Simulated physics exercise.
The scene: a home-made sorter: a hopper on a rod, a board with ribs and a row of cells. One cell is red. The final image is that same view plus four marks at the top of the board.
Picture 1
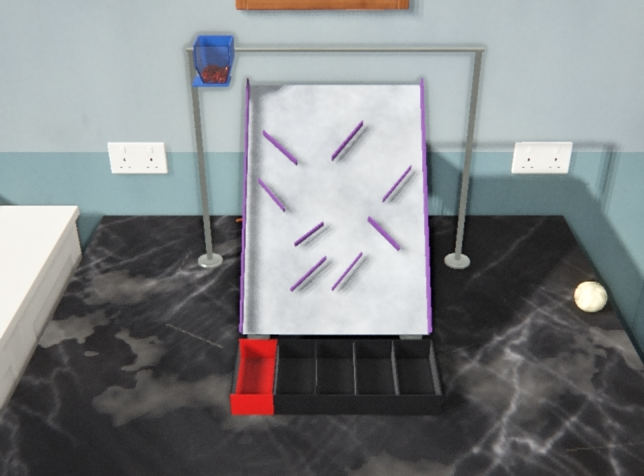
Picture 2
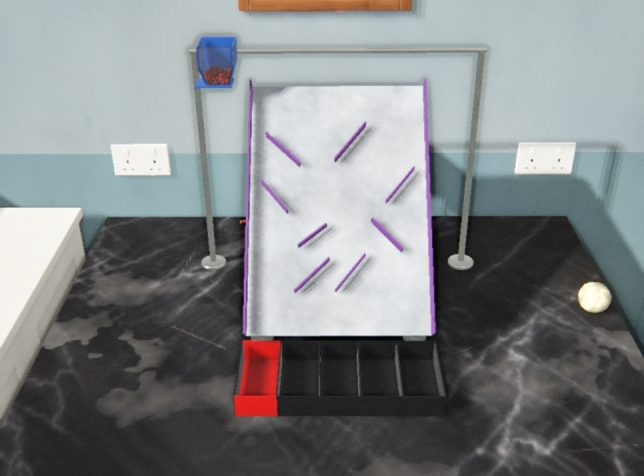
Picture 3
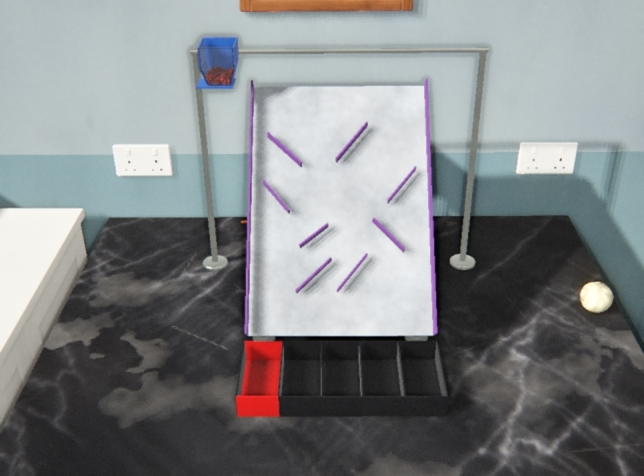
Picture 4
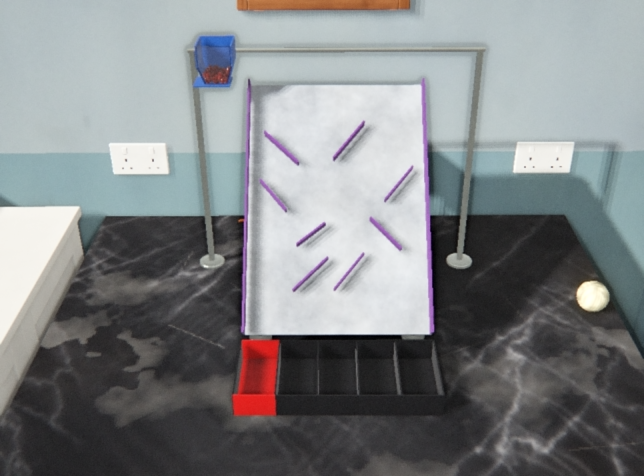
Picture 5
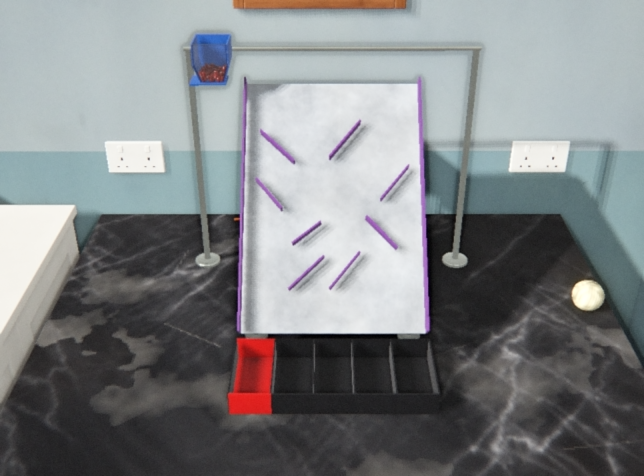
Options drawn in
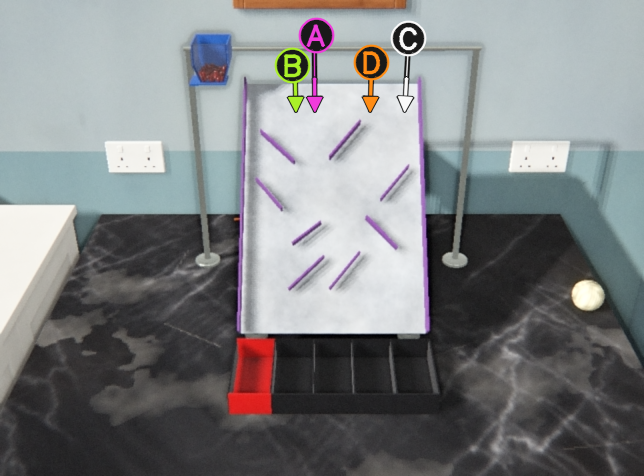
We see a blue hopper of kidney beans on a rod at the upper left, above a tilted, ribbed board and a row of five cells, the leftmost red; only the view shifts slightly, and nothing in the scene moves.
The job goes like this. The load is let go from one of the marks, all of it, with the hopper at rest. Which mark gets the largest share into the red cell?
I would pick mark A.
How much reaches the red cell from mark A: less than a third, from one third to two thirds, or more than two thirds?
Mark A gives more than two thirds.
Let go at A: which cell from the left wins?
The first.
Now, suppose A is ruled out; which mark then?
B it is.
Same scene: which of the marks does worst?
C.
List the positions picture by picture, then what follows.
Hopper (217, 75), kidney beans, door shut, in the first frame.
Ribs (266, 132) to (300, 162), (335, 158) to (366, 121), (262, 180) to (287, 210), in the second frame.
Ribs (388, 200) to (416, 166), (299, 245) to (328, 223), (373, 218) to (405, 249), in the third frame.
Ribs (293, 290) to (328, 256), (334, 289) to (364, 252), in the fourth frame.
Red cell (250, 402), number 1 of 5 from the left, in the fifth frame.
On the marked copy, mark A meets the board at (314, 106); mark B meets the board at (295, 106); mark C meets the board at (404, 106); mark D meets the board at (370, 106).
Choosing A, the larger part in the red cell, about a tenth in other cells.
Choosing B, roughly half in the red cell, roughly half in other cells.
Choosing C, just a few in the red cell, almost all in other cells, about a tenth outside the box.
Choosing D, roughly a quarter in the red cell, the larger part in other cells.
